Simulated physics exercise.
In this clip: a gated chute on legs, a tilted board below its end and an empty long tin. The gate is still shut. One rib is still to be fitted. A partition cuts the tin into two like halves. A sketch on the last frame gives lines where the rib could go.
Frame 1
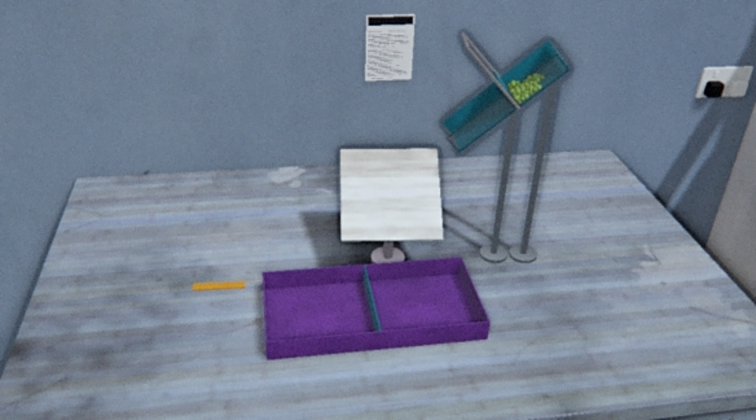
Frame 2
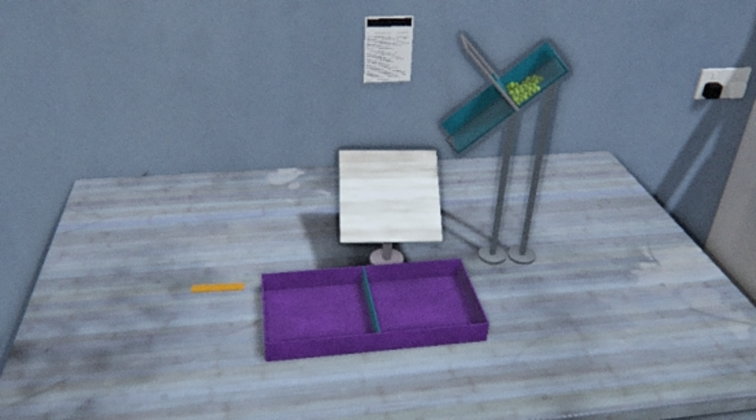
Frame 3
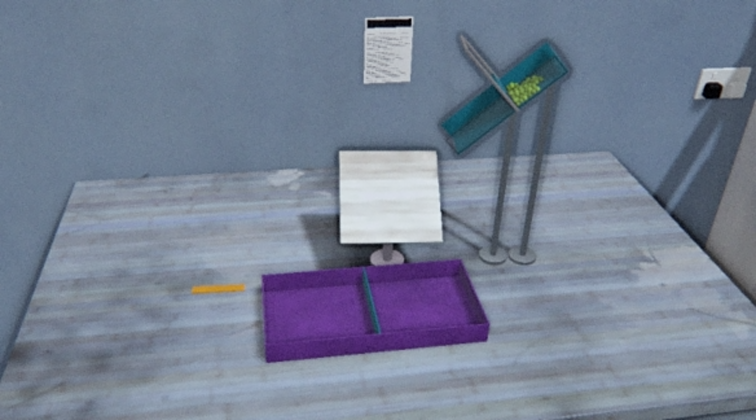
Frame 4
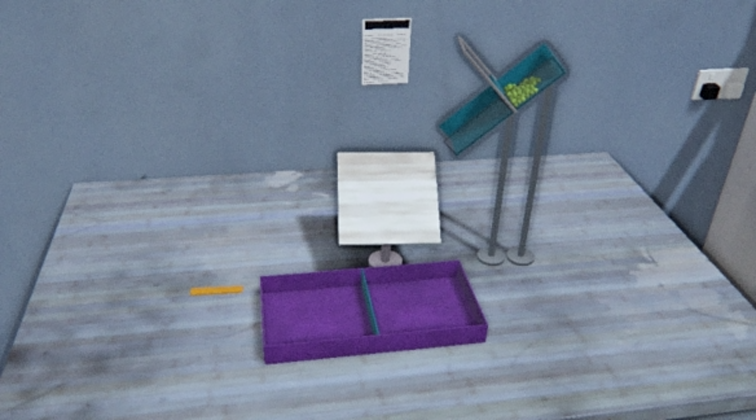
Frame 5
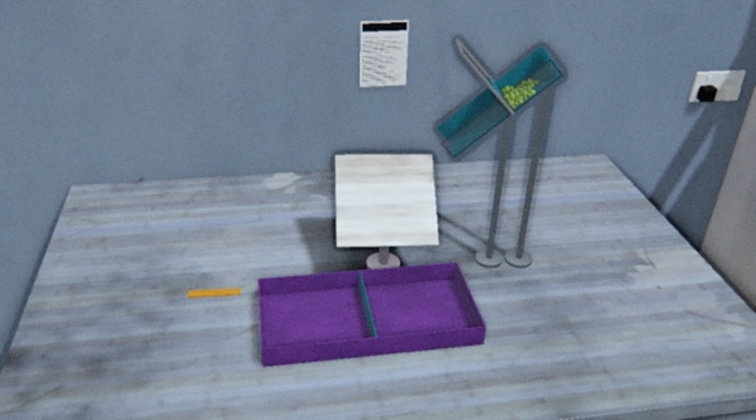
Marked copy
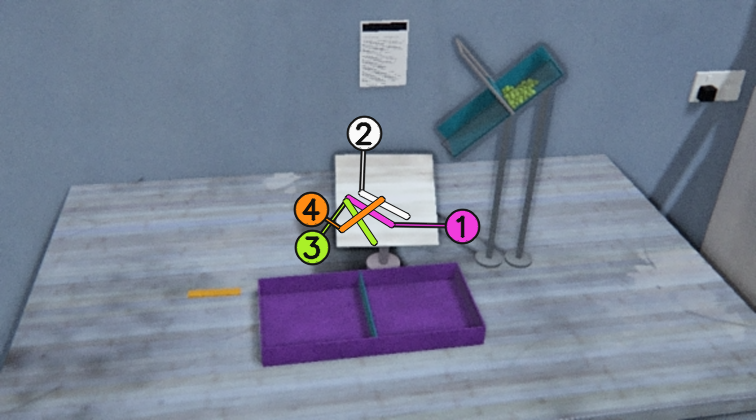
The footage shows a raised teal chute holding yellow-green dried peas behind a closed gate, above and to the right of a tilted pale board and an empty purple divided tin; nothing moves apart from a very slight shift in the view.
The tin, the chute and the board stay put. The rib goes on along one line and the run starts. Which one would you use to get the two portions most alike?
Line 4 does it best.
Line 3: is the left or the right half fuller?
Right.
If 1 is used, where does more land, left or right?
Right.
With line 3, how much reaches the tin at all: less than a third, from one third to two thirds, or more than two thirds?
It is more than two thirds.
On the marked copy, line 1 from (348, 197) to (391, 224); line 2 from (361, 192) to (406, 216); line 3 from (346, 201) to (374, 242); line 4 from (381, 199) to (341, 229).
If 1 is chosen, of what is caught, a small part in the left half, nearly all in the right.
If 2 is chosen, of what is caught, a stray few in the left half, nearly all in the right.
If 3 is chosen, of what is caught, a small part in the left half, nearly all in the right.
If 4 is chosen, of what is caught, about a third in the left half, about two thirds in the right.
